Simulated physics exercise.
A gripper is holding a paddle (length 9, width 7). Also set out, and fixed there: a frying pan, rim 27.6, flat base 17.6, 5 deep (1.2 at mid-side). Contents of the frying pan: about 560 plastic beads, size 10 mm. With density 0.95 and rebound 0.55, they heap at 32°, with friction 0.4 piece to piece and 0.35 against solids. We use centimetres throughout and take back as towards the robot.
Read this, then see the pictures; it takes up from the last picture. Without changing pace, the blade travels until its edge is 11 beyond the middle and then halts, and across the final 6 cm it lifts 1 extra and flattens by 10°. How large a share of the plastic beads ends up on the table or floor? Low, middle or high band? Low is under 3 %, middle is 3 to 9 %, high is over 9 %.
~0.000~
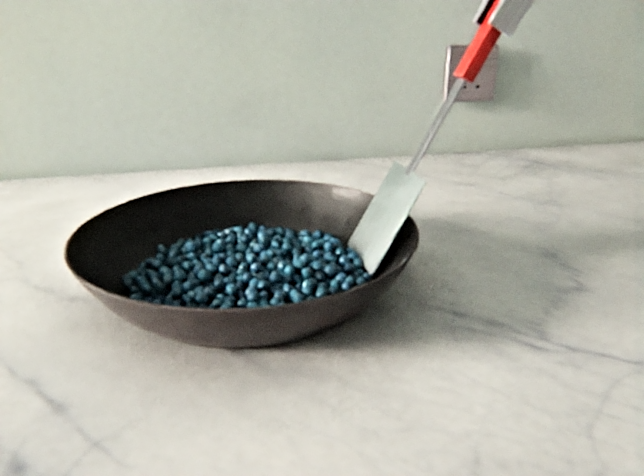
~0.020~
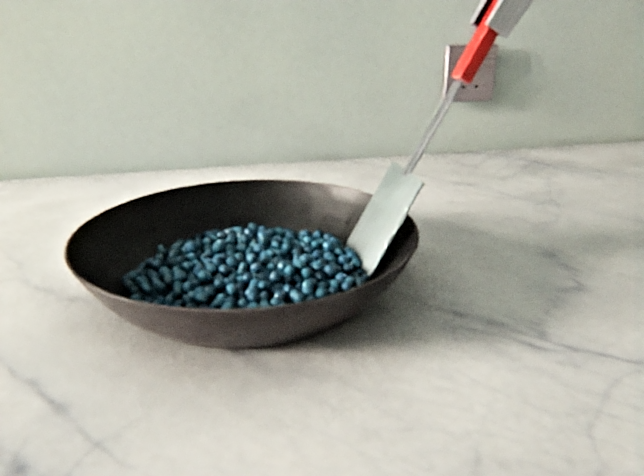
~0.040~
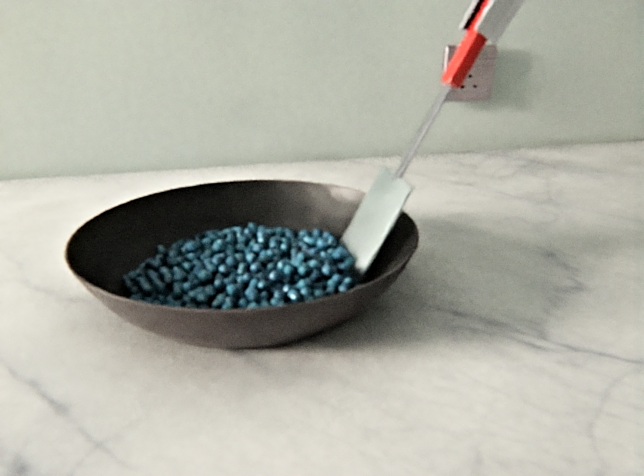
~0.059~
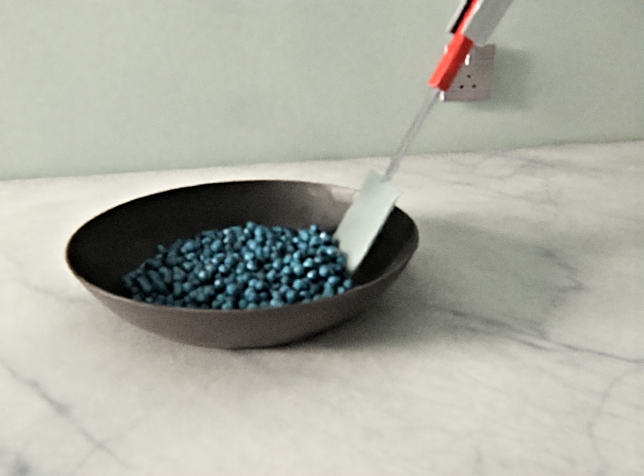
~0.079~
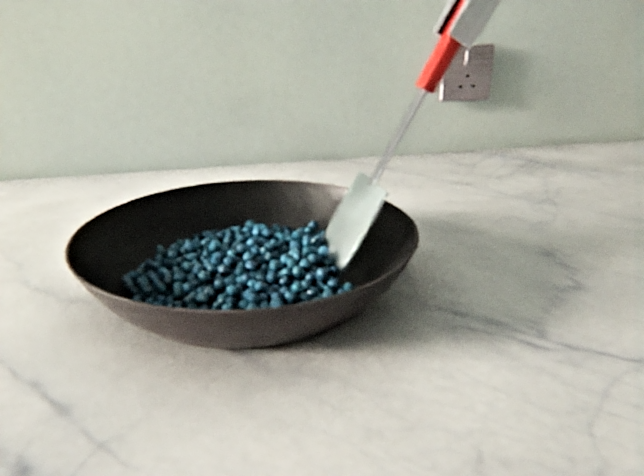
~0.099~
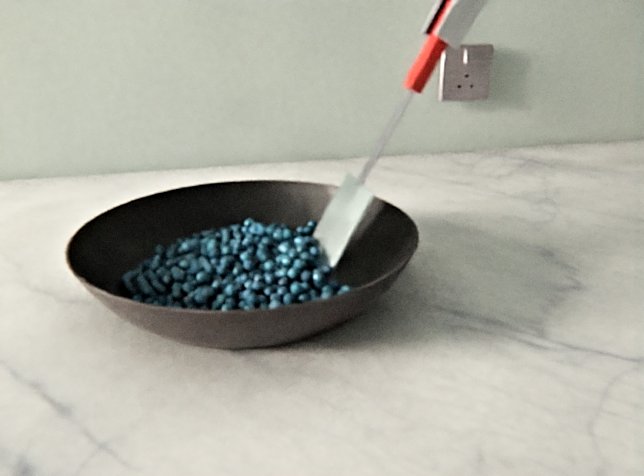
High band.
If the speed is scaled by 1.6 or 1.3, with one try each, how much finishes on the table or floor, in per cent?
First try around 20 %, second try around 20 %.
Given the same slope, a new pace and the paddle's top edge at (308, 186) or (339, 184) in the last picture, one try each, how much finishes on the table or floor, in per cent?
Some 25 and 20 per cent.
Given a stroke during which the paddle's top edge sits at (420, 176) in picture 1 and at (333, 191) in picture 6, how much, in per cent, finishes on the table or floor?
Close to 25 in a hundred.
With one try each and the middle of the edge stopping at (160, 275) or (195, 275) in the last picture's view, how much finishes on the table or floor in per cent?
0 % and 0 %.
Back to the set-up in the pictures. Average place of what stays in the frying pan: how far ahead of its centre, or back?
Ahead, by around 3.0 cm.
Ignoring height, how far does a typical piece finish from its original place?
The value is roughly 3 cm.
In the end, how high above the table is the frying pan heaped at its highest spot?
About 5.0 cm above the table.
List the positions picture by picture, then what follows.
The paddle top edge at (410, 170), sloping 61°; upper third of the load around (253, 266), from x 130 to 365, top at y 225; 557 in the frying pan, in the first picture.
The paddle top edge at (408, 171), sloping 61°; upper third of the load around (254, 266), from x 130 to 365, top at y 230, in the second picture.
The paddle top edge at (398, 176), sloping 61°; upper third of the load around (255, 266), from x 130 to 360, top at y 225, in the third picture.
The paddle top edge at (385, 179), sloping 61°; upper third of the load around (263, 264), from x 130 to 360, top at y 225, in the fourth picture.
The paddle top edge at (373, 181), sloping 61°; upper third of the load around (261, 262), from x 130 to 360, top at y 225, in the fifth picture.
The paddle top edge at (361, 182), sloping 61°; upper third of the load around (260, 264), from x 125 to 360, top at y 225; 557 in the frying pan, in the sixth picture.
After 0.21 s, sloping 61°, highest piece 4 above the table; 557 in the frying pan.
After 0.32 s, sloping 58°, highest piece 5 above the table; 557 in the frying pan.
After 0.58 s, sloping 51°, highest piece 6 above the table; 486 in the frying pan, 65 on the table or floor, 6 on the blade or in flight.
After 1.63 s, sloping 51°, highest piece 5 above the table; 486 in the frying pan, 71 on the table or floor.
In the end, 486 in the frying pan, 71 on the table or floor. That is 13 % on the table or floor.
